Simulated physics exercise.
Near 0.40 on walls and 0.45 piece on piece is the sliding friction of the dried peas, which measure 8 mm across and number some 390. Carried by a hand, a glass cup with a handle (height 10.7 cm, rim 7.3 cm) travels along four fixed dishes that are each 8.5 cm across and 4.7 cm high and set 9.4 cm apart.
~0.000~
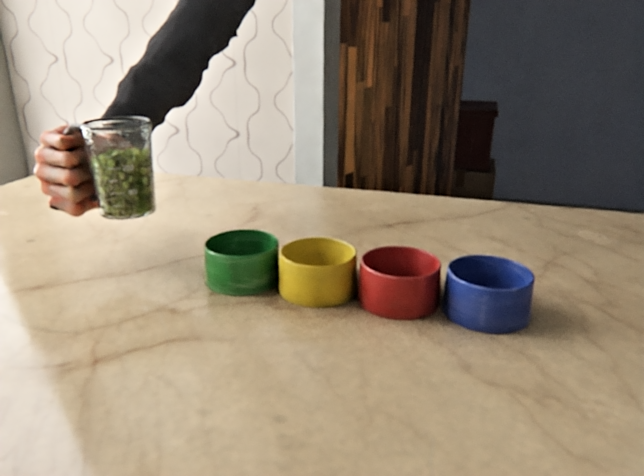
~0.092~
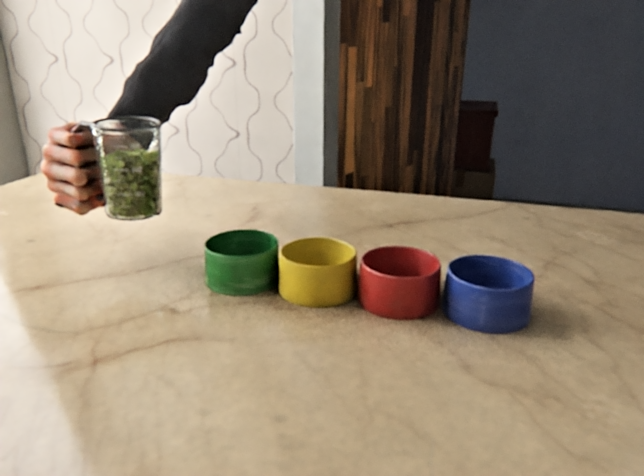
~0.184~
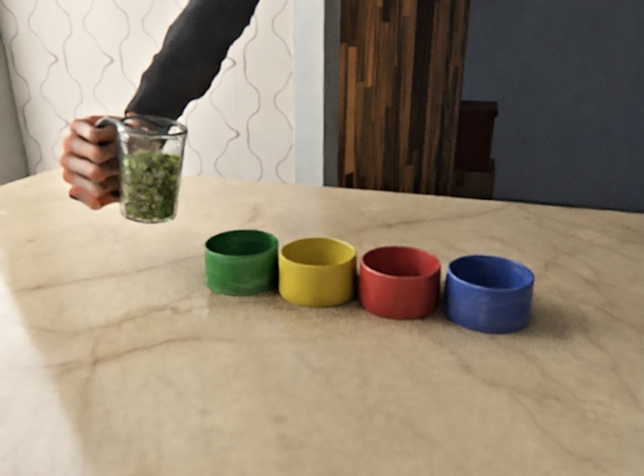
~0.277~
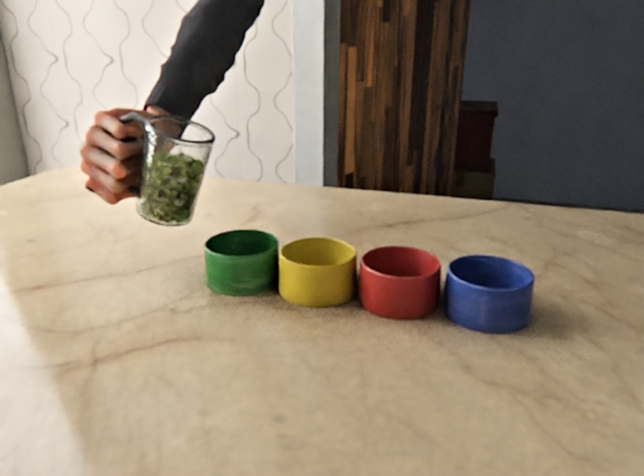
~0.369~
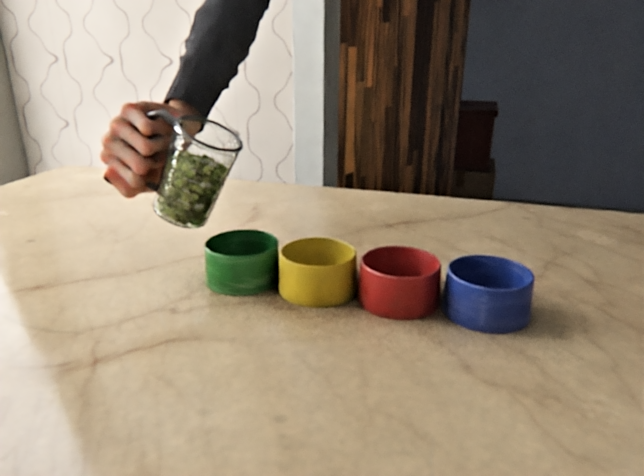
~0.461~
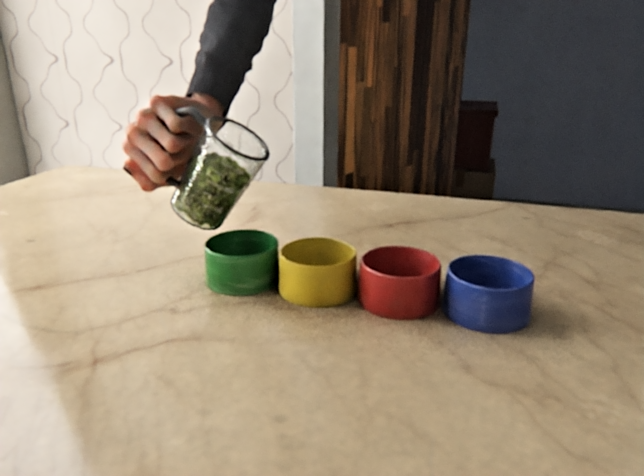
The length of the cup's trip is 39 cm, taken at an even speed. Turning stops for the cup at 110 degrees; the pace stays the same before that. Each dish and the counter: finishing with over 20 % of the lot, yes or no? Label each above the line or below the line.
Red: Below the line; blue: Above the line; green: Below the line; yellow: Below the line; counter: Above the line.
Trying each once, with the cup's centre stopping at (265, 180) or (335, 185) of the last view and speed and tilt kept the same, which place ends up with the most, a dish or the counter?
Top receivers, in order: Yellow and red.
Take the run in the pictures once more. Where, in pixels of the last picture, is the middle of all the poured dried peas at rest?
Estimated resting centre: Around (506, 300).
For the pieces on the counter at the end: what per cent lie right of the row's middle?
About 100 per cent.
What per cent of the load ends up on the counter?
Near 30 percent, roughly speaking.
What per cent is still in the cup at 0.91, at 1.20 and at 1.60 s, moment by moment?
It goes roughly like this: 100, 100, 30 per cent.
After 0.91 s, tilt 70 degrees; cup holds 100 %.
After 1.20 s, tilt 94 degrees; cup holds 100 %.
Then, at 1.60 s, tilt 110 degrees; cup holds 30 %, blue 45 %.
In the end, at 2.5 s, red 0 %, blue 70 %, green 0 %, yellow 0 %, counter 30 %.
